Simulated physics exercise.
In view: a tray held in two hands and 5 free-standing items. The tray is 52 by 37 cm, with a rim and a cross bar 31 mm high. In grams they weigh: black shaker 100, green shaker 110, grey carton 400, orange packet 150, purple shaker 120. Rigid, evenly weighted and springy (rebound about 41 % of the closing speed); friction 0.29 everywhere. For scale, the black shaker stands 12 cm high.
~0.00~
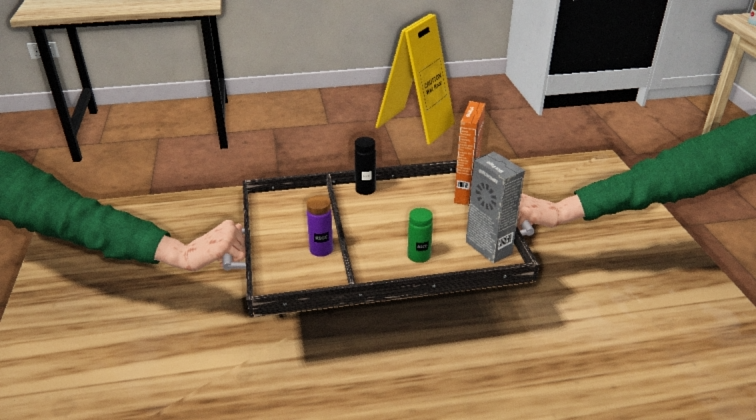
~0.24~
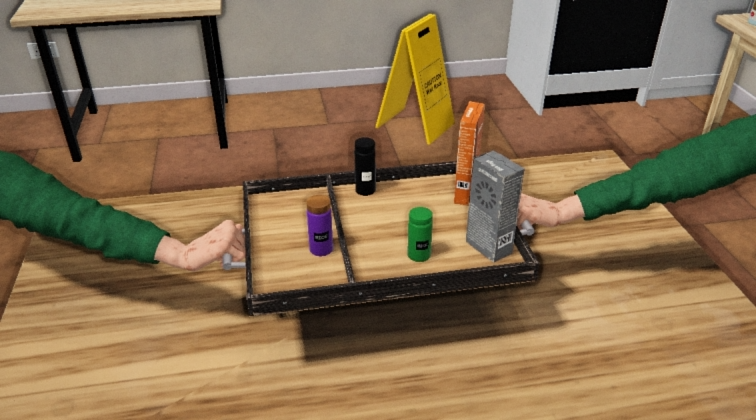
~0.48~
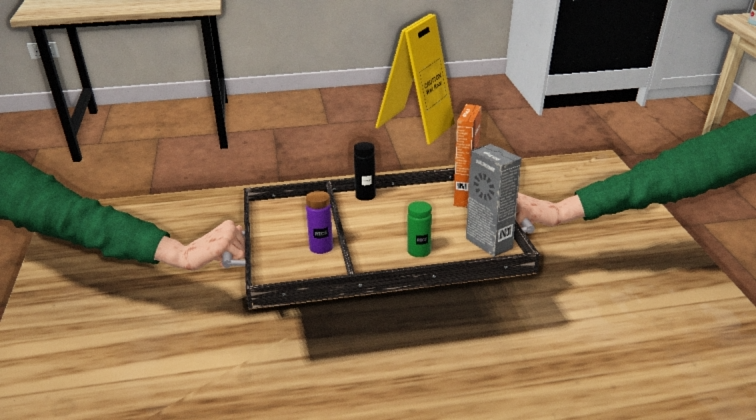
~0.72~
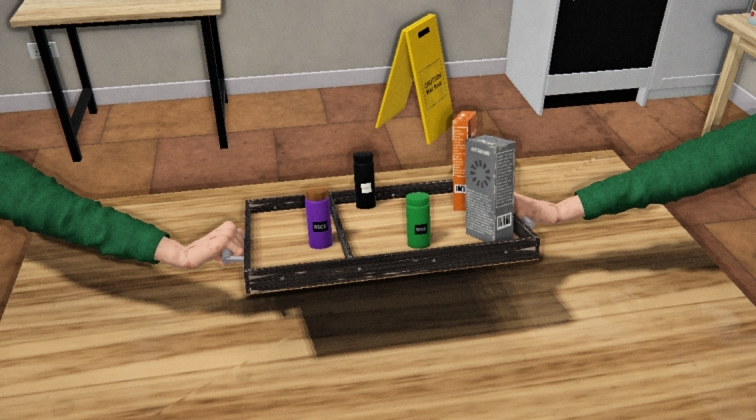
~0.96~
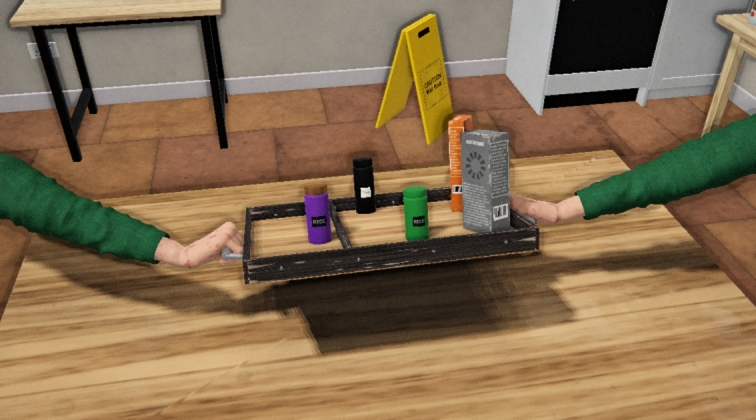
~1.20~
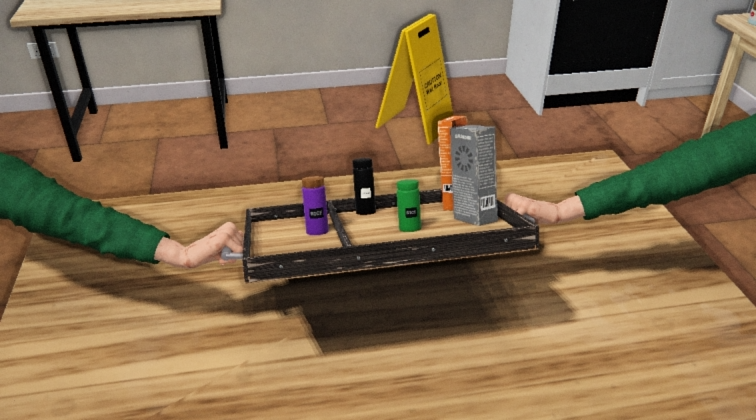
A dark-framed tray, held at either end by two green-sleeved arms above a wooden table, is seen from above and in front in a tiled room with a yellow floor sign behind. It carries a purple shaker left, a black one behind, a green one near the centre, and grey and orange cartons right. The far edge tilts downward, then the grey carton and green shaker slide slightly away, the view staying still.
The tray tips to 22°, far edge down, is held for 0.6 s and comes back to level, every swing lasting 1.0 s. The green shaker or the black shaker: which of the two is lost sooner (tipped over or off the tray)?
The former of the two, the green shaker.
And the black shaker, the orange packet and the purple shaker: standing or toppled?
The black shaker keeps standing; the orange packet falls over; the purple shaker topples.
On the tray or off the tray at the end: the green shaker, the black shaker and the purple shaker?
The green shaker ends off the tray; the black shaker is still on the tray; the purple shaker finishes off the tray.
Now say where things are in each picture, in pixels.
The first frame shows tray level; green shaker (420, 235); black shaker (365, 166).
The second frame shows tray at 1°, far edge down; purple shaker (320, 226); grey carton (494, 207).
The third frame shows tray at 6°, far edge down; orange packet (468, 156); purple shaker (320, 223).
The fourth frame shows tray at 16°, far edge down; grey carton (490, 190); orange packet (465, 161).
The fifth frame shows tray at 21°, far edge down; grey carton (485, 182) shifted 2 cm; purple shaker (318, 213).
The sixth frame shows tray at 22°, far edge down; green shaker (409, 206) shifted 8 cm; black shaker (364, 187).
Around 1.60 s, tray at 22°, far edge down; orange packet now off the tray; green shaker tipped 27° against what carries it near (392, 186); purple shaker tipped 57° against what carries it.
Around 2.10 s, tray at 15°, far edge down; green shaker, grey carton and purple shaker now off the tray.
Around 2.70 s, tray level.
Finally (3.2 s), off the tray, green shaker, grey carton, orange packet and purple shaker; black shaker still in place (within 5 cm). Final places as that camera would see them, green shaker near (383, 204), black shaker near (365, 165). Green shaker went at 1.64 s; black shaker was never lost.
